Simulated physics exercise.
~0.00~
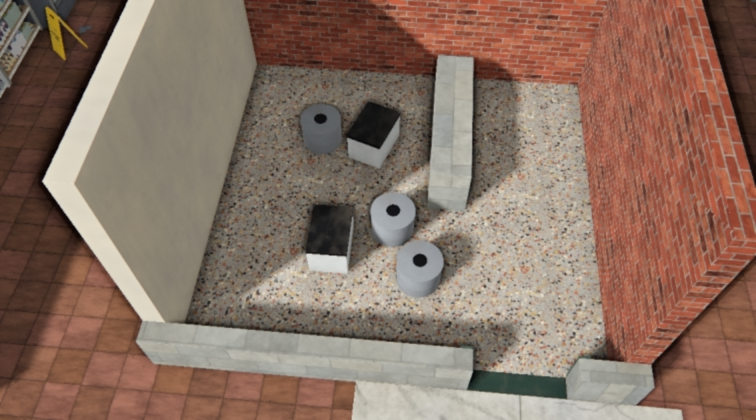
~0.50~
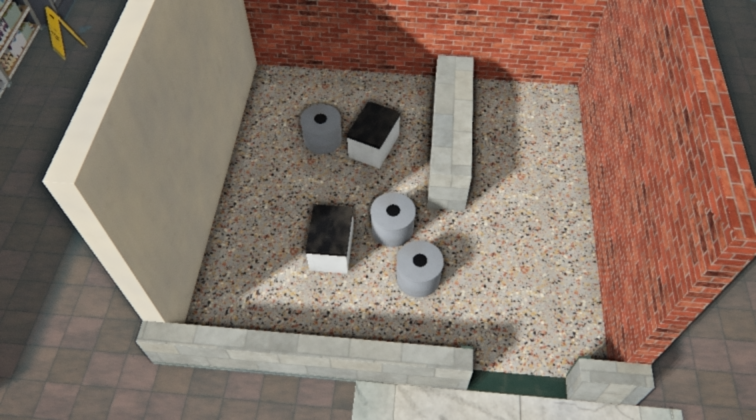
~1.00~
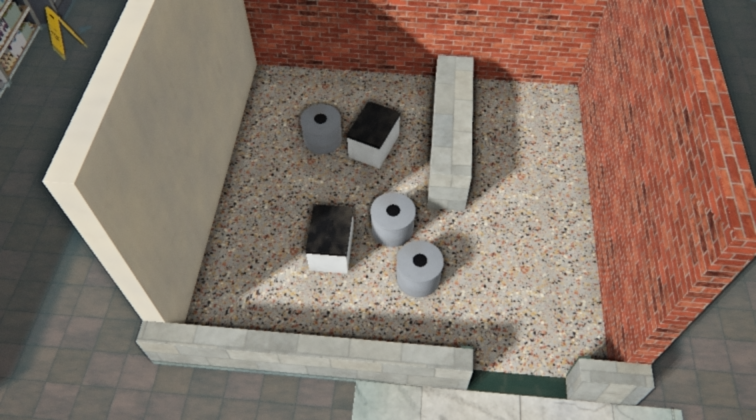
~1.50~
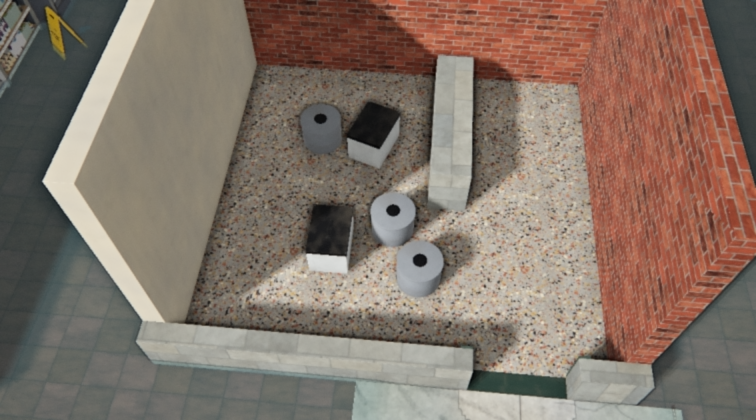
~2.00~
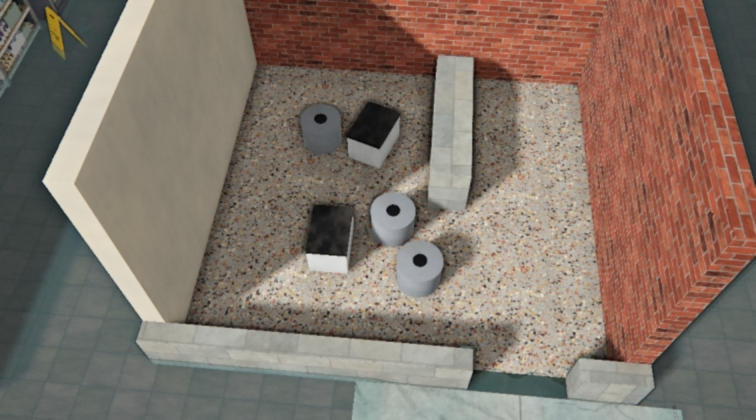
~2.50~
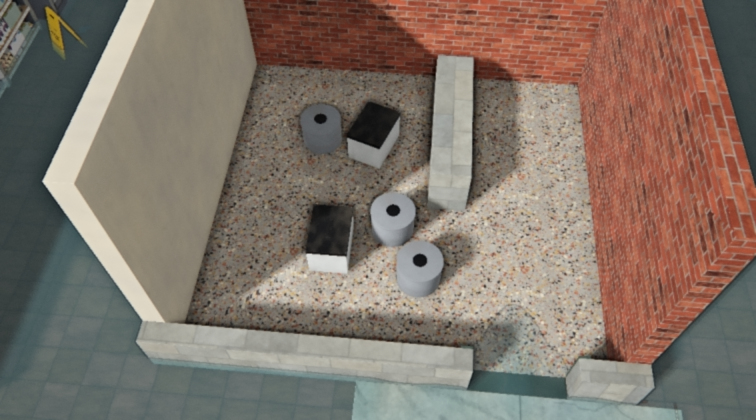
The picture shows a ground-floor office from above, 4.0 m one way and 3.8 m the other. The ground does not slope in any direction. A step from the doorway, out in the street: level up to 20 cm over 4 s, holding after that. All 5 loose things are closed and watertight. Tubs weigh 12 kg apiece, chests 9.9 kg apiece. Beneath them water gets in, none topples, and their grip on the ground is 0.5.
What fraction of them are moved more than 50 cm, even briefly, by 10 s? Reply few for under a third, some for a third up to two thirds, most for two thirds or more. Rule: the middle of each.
Few.
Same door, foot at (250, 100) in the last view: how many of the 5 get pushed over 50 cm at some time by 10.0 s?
The count would be 4.
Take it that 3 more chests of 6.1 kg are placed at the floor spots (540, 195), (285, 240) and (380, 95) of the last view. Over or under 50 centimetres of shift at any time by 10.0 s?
Sequence: Above the line / below the line / above the line.
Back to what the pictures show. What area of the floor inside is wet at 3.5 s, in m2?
At that time the wet patch spans about 2.5 m2.
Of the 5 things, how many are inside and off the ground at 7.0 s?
Count at that moment: 0.
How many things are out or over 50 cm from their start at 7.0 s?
By that point, 0.
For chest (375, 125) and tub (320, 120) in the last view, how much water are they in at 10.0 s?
First roughly 3 cm, second roughly 3 cm.
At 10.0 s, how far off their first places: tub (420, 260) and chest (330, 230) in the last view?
0 cm, 0 cm.
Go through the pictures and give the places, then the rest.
In the first picture, a tub at (393, 211) rests on the ground; a chest at (330, 229), on the bottom; water covers 0.0 m2; 0 of 5 have shifted.
In the second picture, a tub at (393, 211), on the bottom; a chest at (330, 229), on the bottom; 0.0 m2 under water; 0 of 5 have shifted.
In the third picture, a tub at (393, 211) rests on the ground; a chest at (330, 229) rests on the ground; water covers 0.0 m2; 0 of 5 have shifted.
In the fourth picture, a tub at (393, 211), on the bottom; a chest at (330, 229), on the bottom; water covers 0.0 m2; 0 of 5 have shifted.
In the fifth picture, a tub at (393, 211) rests on the ground; a chest at (330, 229), on the bottom; water covers 0.0 m2; 0 of 5 have shifted.
In the sixth picture, a tub at (393, 211) rests on the ground; a chest at (330, 229) rests on the ground; 0.4 m2 under water; 0 of 5 have shifted.
After 3.5 s 0 of 5 are over 50 cm from their spots; 0 afloat.
After 4.5 s 0 of 5 are over 50 cm from their spots; 0 afloat.
After 7.0 s 0 of 5 are over 50 cm from their spots; 0 afloat.
After 10.0 s 0 of 5 are over 50 cm from their spots, and 0 have been at some point; 0 afloat.
